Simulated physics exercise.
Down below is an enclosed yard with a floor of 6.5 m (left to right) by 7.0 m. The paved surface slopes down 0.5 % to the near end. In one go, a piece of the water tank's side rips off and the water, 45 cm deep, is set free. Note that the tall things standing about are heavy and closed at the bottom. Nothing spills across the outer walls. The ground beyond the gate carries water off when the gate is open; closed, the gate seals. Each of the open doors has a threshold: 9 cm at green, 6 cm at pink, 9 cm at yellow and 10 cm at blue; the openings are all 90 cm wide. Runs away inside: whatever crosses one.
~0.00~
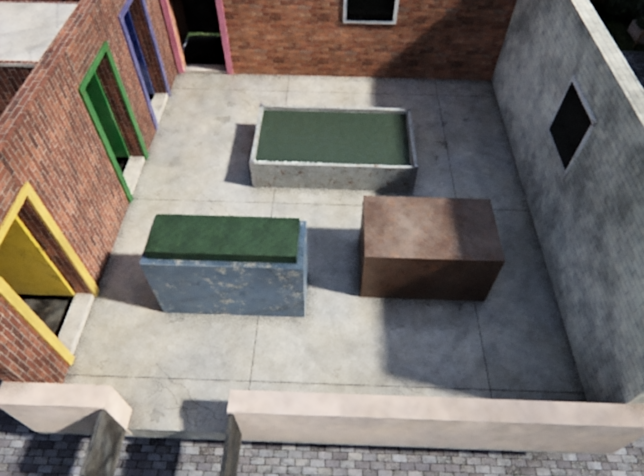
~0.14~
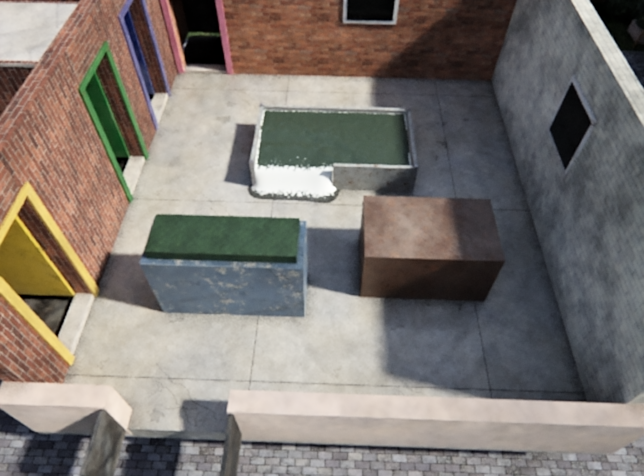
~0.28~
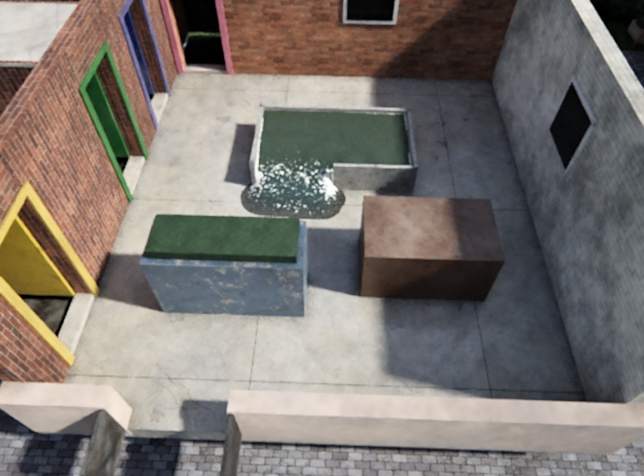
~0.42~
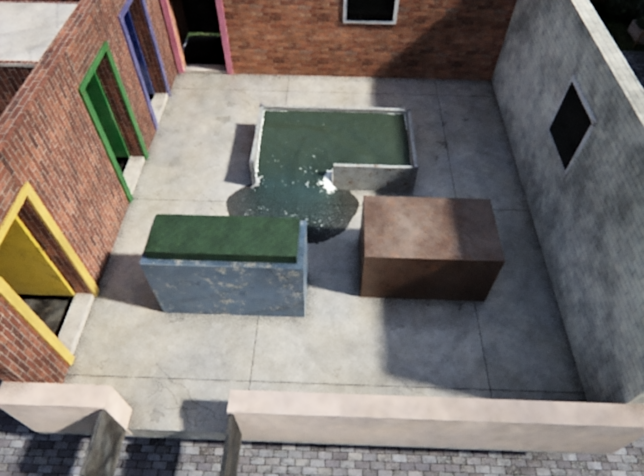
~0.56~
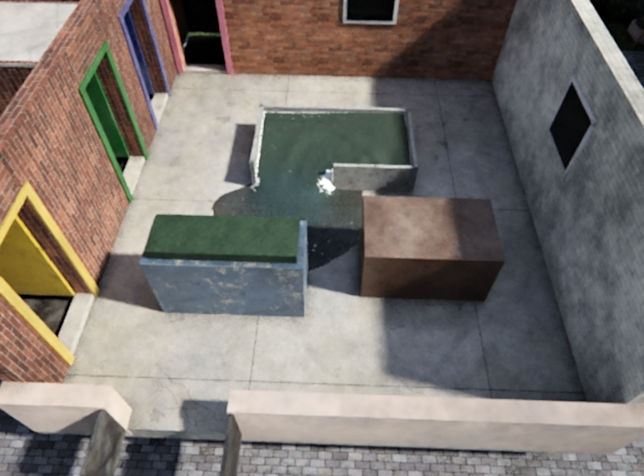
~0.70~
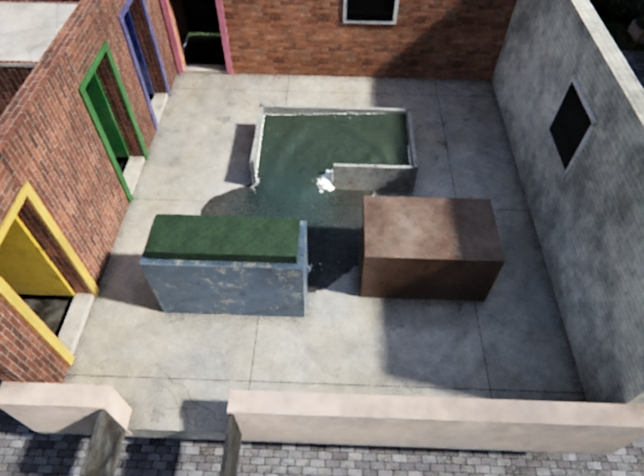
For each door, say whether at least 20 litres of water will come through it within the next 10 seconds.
Outcome: Green door: Limit unbroken. Pink door: Limit unbroken. Yellow door: Limit unbroken. Blue door: Limit unbroken.
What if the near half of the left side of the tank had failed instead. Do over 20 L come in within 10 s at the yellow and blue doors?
Measured against that limit, yellow comes out short of it and blue comes out short of it.
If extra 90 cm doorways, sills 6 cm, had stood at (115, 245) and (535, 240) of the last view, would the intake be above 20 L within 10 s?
Per doorway, in order: Sufficient / insufficient.
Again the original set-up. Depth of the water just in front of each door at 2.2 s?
Green 0 cm, pink 0 cm, yellow 4 cm, blue 0 cm.
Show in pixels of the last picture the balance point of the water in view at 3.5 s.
Near (279, 225).
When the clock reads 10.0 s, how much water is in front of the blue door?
Some 3.5 centimetres of depth.
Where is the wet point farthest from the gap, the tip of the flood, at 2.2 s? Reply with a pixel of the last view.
Somewhere about (458, 420).
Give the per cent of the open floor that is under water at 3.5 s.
About 35 per cent.
After 1.4 s water covers 15 % of the floor and is deepest (30 cm) near (267, 265); green door not reached, pink door not reached, yellow door not reached, blue door not reached.
After 2.2 s water covers 20 % of the floor and is deepest (26 cm) near (267, 265); green door not reached, pink door not reached, yellow door 4 cm at the sill, 0 L in, blue door not reached.
After 3.5 s water covers 35 % of the floor and is deepest (20 cm) near (267, 265); green door 7 cm at the sill, 0 L in, pink door not reached, yellow door 7 cm at the sill, 0 L in, blue door 1 cm at the sill, 0 L in.
After 6.0 s water covers 65 % of the floor and is deepest (11 cm) near (56, 405); green door 6 cm at the sill, 0 L in, pink door 7 cm at the sill, 1 L in, yellow door 4 cm at the sill, 0 L in, blue door 3 cm at the sill, 0 L in.
After 10.0 s water covers 85 % of the floor and is deepest (8 cm) near (56, 405); green door 4 cm at the sill, 0 L in, pink door 5 cm at the sill, 2 L in, yellow door 5 cm at the sill, 1 L in, blue door 3 cm at the sill, 0 L in.
